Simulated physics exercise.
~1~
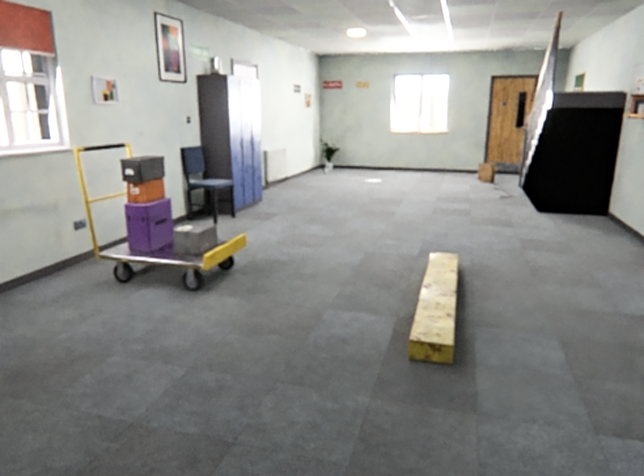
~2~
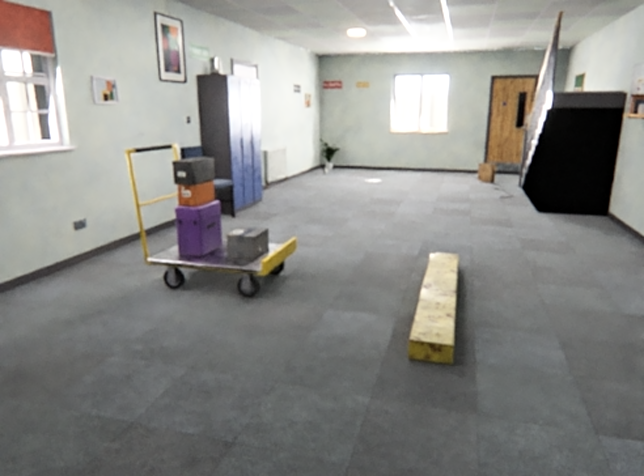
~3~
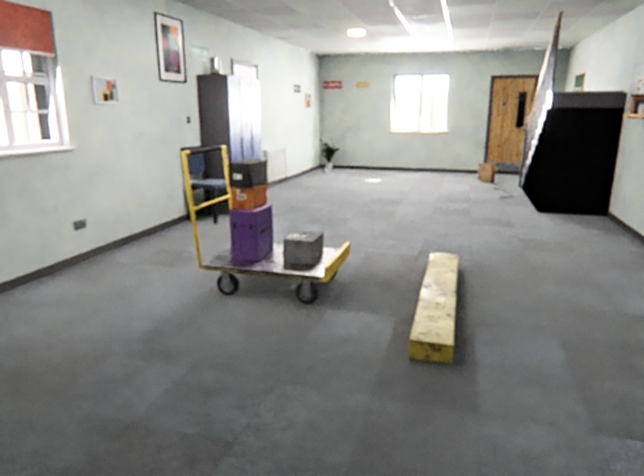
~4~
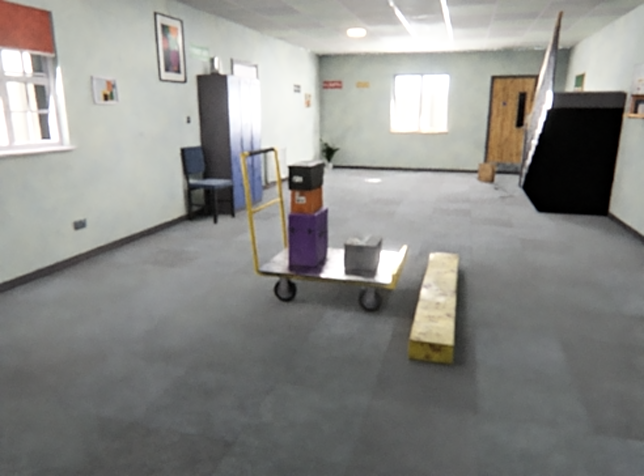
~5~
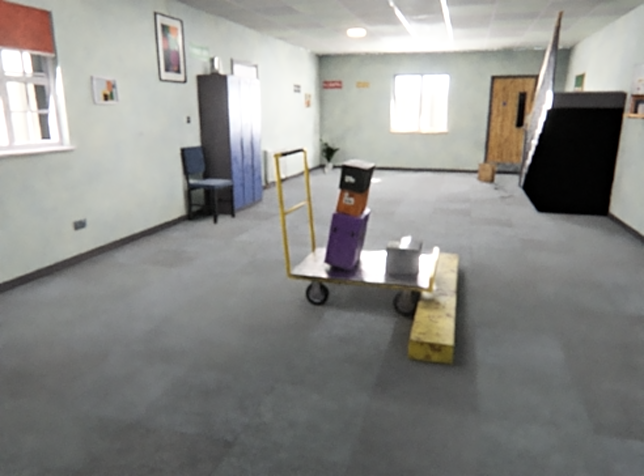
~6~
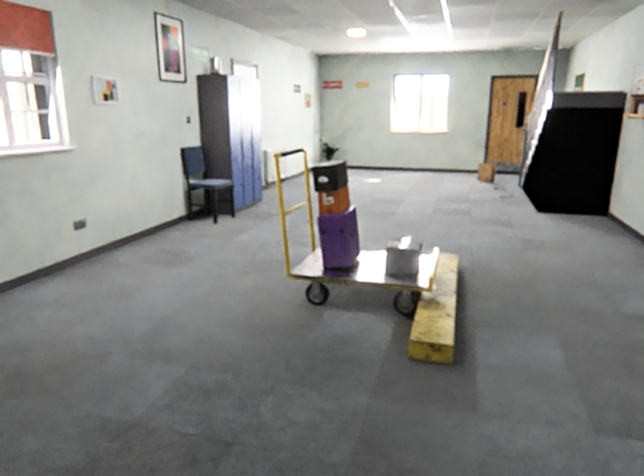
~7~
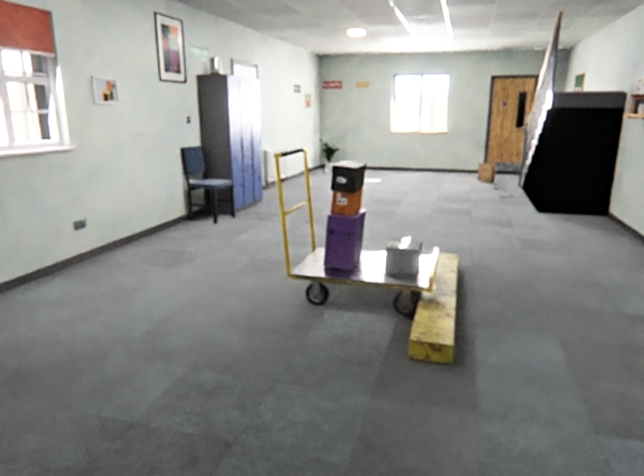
At the start, a flat trolley with a yellow handle stands at the left of a grey-carpeted room, carrying a purple box topped by an orange one and a black one, with a grey box beside the stack. The trolley rolls right across the floor toward a yellow beam, its load upright. It reaches the beam and stops, and the stack tips forward to the right. The stack then rocks back to the left while the grey box stays put. Finally, the stack stands upright again, slightly uneven, with all four boxes still aboard the trolley against the beam.
